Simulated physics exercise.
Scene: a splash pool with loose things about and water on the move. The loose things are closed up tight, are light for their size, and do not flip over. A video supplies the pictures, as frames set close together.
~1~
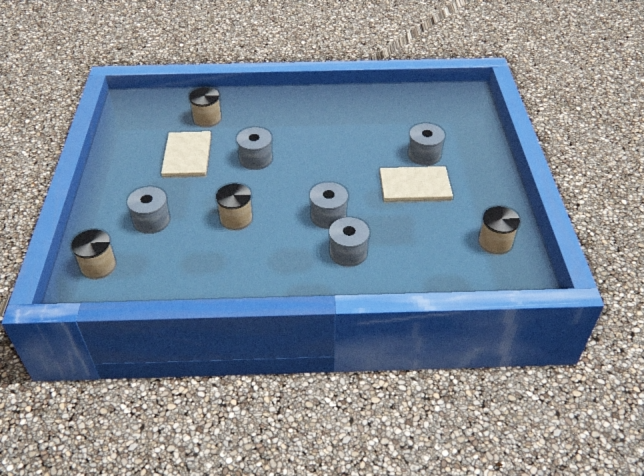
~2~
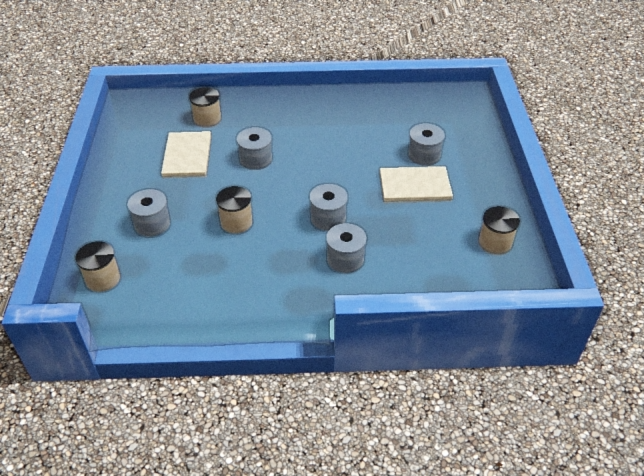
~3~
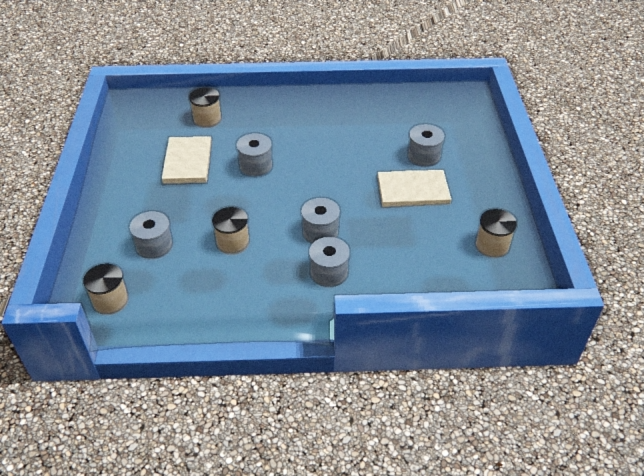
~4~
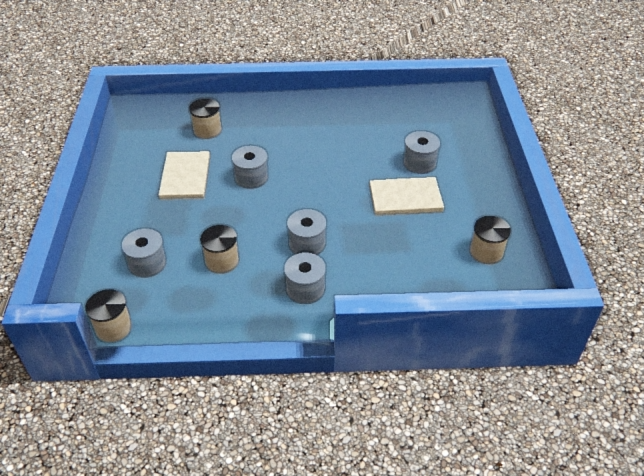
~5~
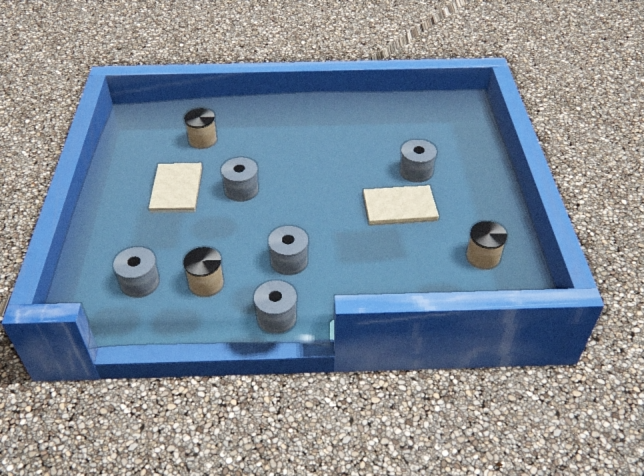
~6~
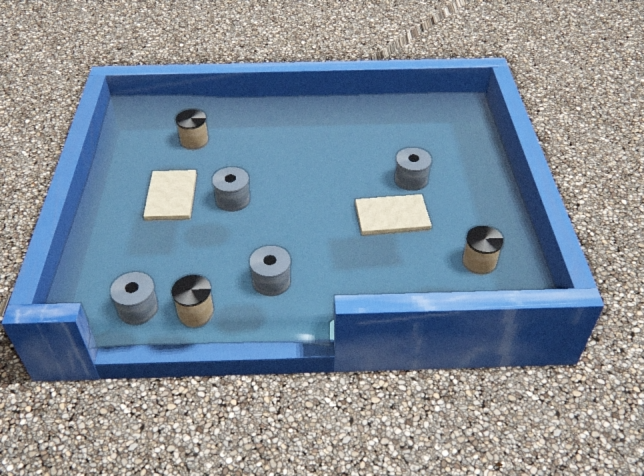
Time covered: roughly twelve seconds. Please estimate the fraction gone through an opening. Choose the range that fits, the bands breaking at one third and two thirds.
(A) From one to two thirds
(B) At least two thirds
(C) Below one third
B, at least two thirds.
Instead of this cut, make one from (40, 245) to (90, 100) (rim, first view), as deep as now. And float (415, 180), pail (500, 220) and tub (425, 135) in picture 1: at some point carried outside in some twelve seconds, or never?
Object one: Remains; object two: Remains; object three: Remains.
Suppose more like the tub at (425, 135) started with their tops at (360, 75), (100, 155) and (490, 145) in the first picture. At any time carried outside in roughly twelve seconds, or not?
Copy by copy, in the order given: Not carried off, swept away, not carried off.
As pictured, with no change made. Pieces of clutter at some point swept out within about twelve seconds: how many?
I make it 8.
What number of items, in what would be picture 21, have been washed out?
The total is 7.
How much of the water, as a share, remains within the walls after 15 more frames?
About 54 percent.
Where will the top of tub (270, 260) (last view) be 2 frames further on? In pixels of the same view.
Estimated position: Around (239, 312).
A moment on, 4 of 11 are out; 7 afloat.
Next, 5 of 11 are out; 6 afloat.
Later, 7 of 11 are out; 4 afloat.
In the end, 8 of 11 are out; 3 afloat.
